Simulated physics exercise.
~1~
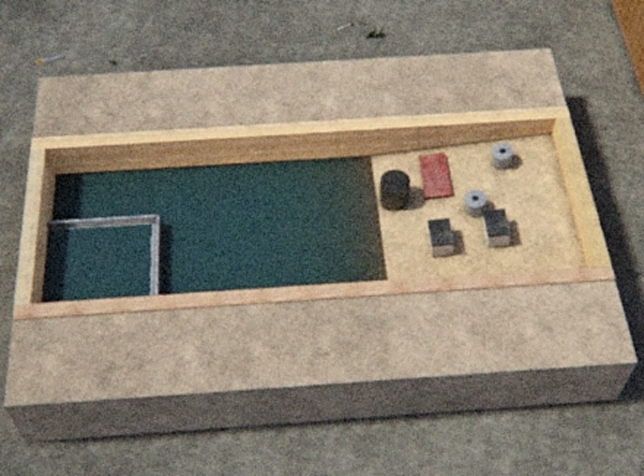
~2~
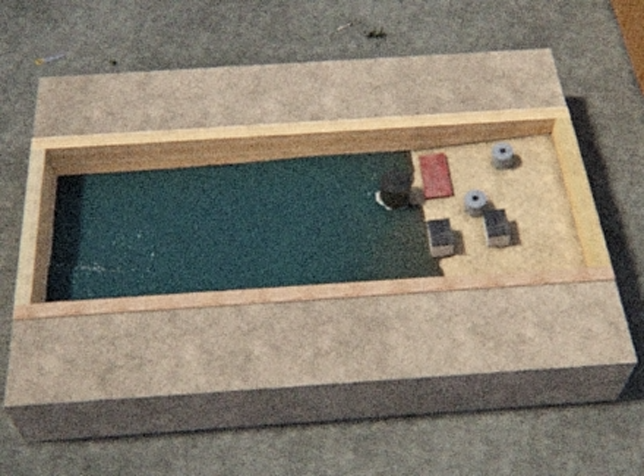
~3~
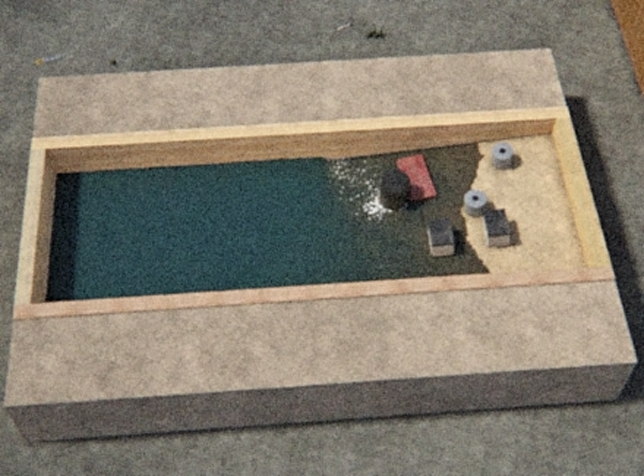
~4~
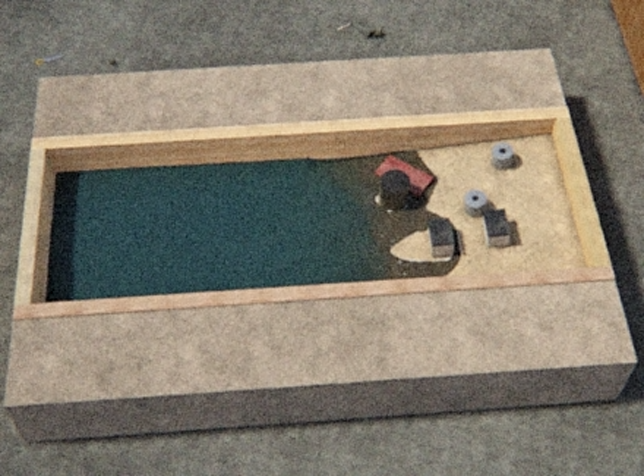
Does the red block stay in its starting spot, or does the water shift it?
The water shifts it. The red block turns and slides a short way to the left, ending up by the black barrel.
